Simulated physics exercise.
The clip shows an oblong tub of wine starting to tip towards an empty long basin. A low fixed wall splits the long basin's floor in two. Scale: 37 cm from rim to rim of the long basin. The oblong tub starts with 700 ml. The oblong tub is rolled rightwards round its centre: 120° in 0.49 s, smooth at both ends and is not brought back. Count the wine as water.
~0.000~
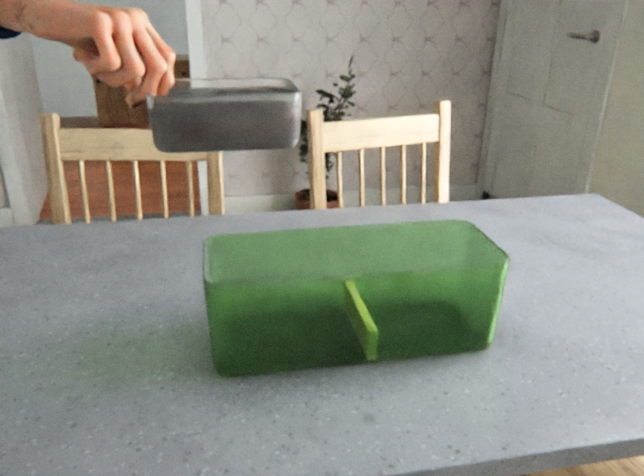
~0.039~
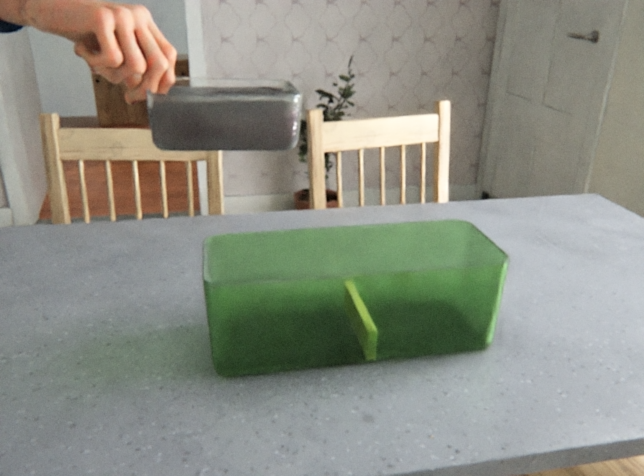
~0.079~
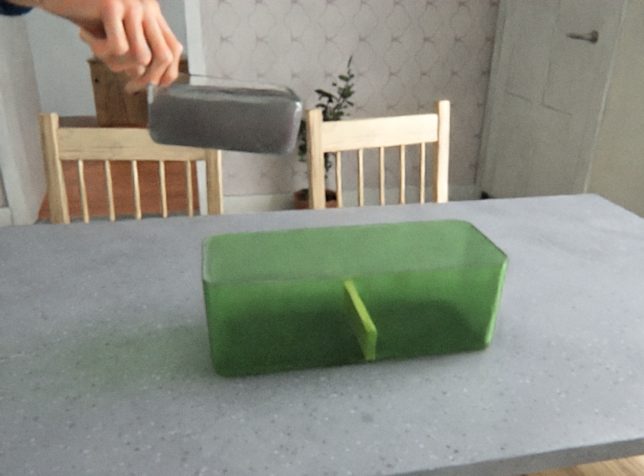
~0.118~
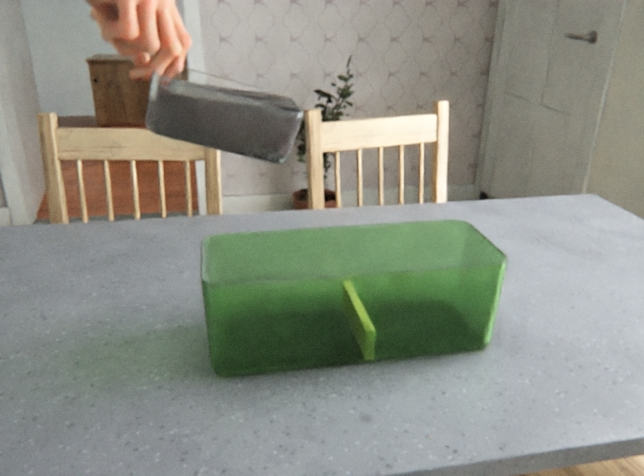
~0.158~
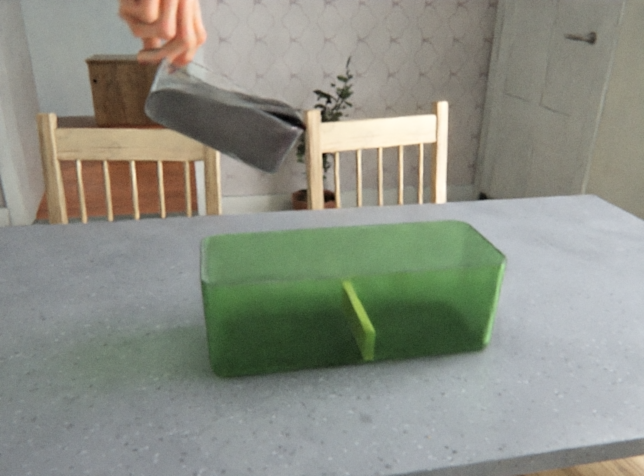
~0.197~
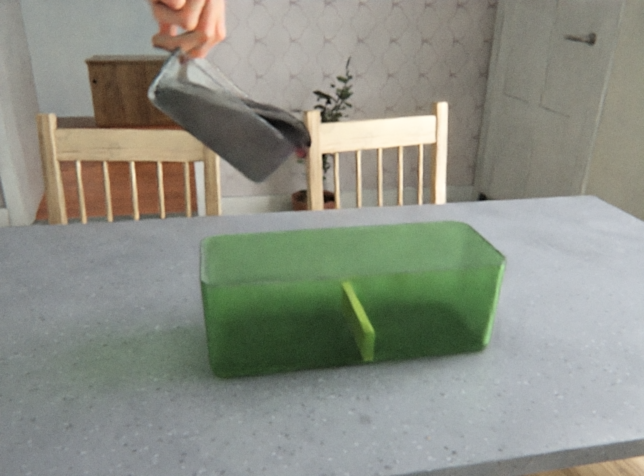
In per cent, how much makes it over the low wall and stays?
Roughly 15 per cent is past the wall.
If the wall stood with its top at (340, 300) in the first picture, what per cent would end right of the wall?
Then about 40 per cent.
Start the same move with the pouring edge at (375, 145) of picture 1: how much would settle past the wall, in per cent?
In that case some 65 per cent.
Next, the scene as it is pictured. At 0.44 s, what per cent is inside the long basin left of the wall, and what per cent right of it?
Near 54 on the left, 1 on the right.
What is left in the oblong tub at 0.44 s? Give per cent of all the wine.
Near 8 in a hundred.
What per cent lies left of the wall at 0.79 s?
Near 70 in a hundred.
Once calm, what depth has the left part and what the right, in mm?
Left about 22 mm, right about 4 mm.
After 0.44 s the tilt is 116° and 8 per cent is still to pour, 53 is left of the wall and 1 right of it.
After 0.61 s the tilt is 120° and 0 per cent is still to pour, 73 is left of the wall and 7 right of it.
After 0.79 s the tilt is 120° and 0 per cent is still to pour, 70 is left of the wall and 13 right of it.
After 0.99 s the tilt is 120° and 0 per cent is still to pour, 74 is left of the wall and 15 right of it.
In the end 74 per cent lies left of the wall, 15 right of it and 11 outside.
